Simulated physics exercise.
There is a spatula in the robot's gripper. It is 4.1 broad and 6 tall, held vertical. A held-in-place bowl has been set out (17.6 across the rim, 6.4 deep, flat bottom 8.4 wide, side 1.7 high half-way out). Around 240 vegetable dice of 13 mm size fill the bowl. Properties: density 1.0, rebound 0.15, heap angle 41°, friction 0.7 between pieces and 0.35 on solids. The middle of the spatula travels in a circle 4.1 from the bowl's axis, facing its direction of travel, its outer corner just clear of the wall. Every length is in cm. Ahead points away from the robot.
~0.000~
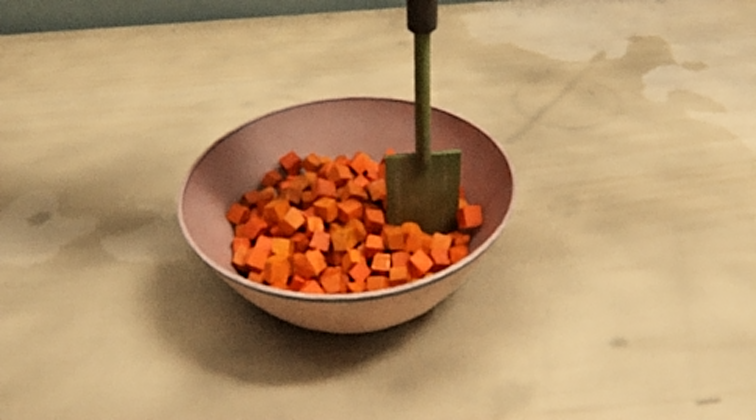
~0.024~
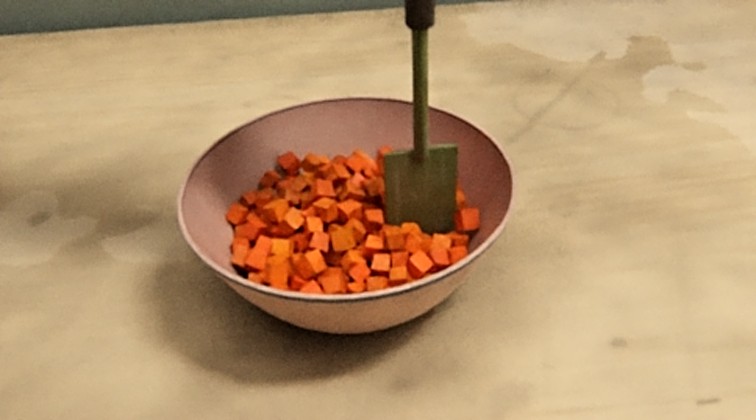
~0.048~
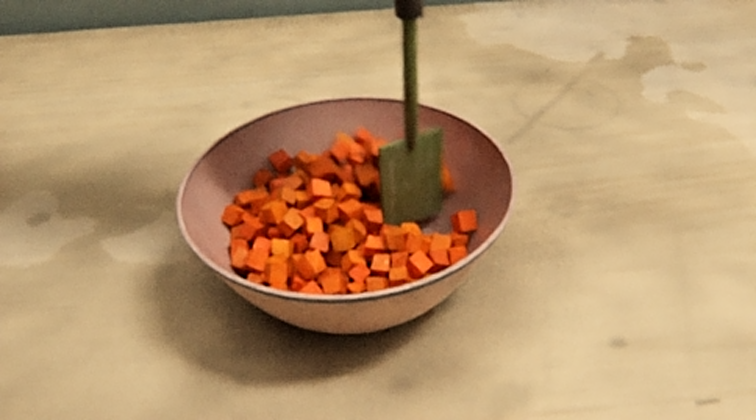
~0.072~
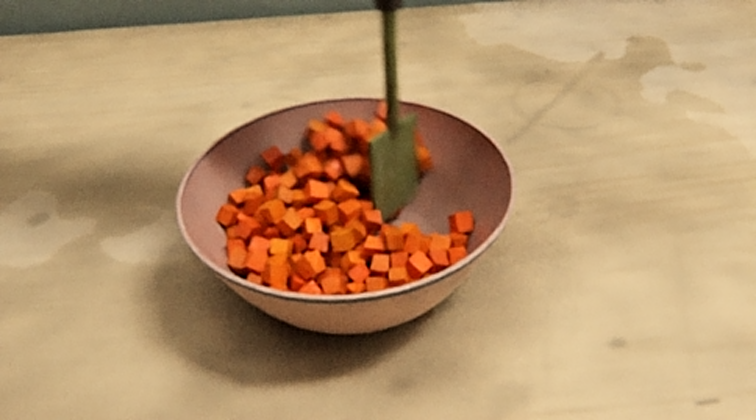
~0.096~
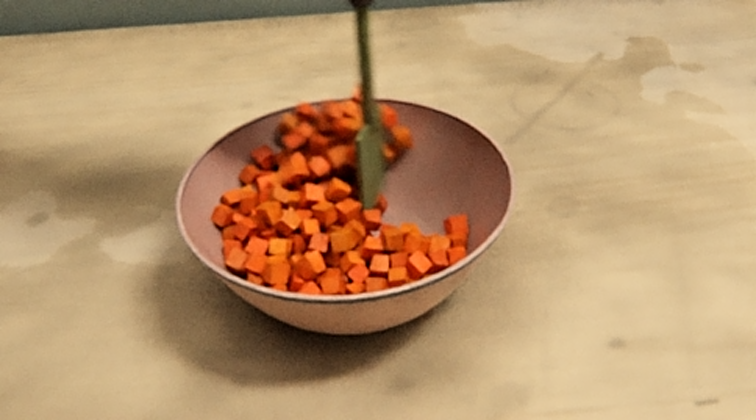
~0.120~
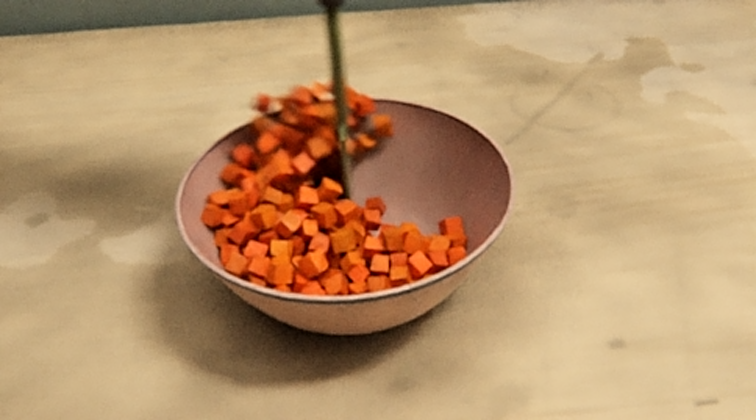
On a pale, stained tabletop, a spatula standing upright in a pink bowl of orange cubes swept away and to the left, turning edge-on as it pushed some of them into a heap against the far side.
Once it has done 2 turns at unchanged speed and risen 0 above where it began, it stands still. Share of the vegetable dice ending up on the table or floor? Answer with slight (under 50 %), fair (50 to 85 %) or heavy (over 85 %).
Fair.
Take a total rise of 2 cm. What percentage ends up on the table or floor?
50 per cent, roughly.
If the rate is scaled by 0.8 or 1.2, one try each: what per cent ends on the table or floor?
I'd expect near 45 per cent, then near 70 per cent.
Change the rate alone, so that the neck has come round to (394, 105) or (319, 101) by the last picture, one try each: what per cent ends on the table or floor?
About 25 and 65 %.
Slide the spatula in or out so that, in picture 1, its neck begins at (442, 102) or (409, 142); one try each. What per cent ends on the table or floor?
Near 55 and 45 in a hundred, one try each.
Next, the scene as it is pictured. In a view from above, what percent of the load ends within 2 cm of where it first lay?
Roughly 10 percent.
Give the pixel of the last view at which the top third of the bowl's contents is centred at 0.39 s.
The upper third is centred close to (456, 182).
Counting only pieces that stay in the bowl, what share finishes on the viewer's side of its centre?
I'd say around 30 per cent.
By 0.39 s, 335° round, highest piece 9 above the table; 163 in the bowl, 44 on the table or floor, 28 in flight or on the tool.
By 0.66 s, 220° round, highest piece 8 above the table; 125 in the bowl, 99 on the table or floor, 11 in flight or on the tool.
By 1.00 s, 0° round, highest piece 6 above the table; 135 on the table or floor, 100 in the bowl.
By 1.70 s, 0° round, highest piece 6 above the table; 135 on the table or floor, 100 in the bowl.
Final count, 135 on the table or floor, 100 in the bowl. That is 57 % on the table or floor.
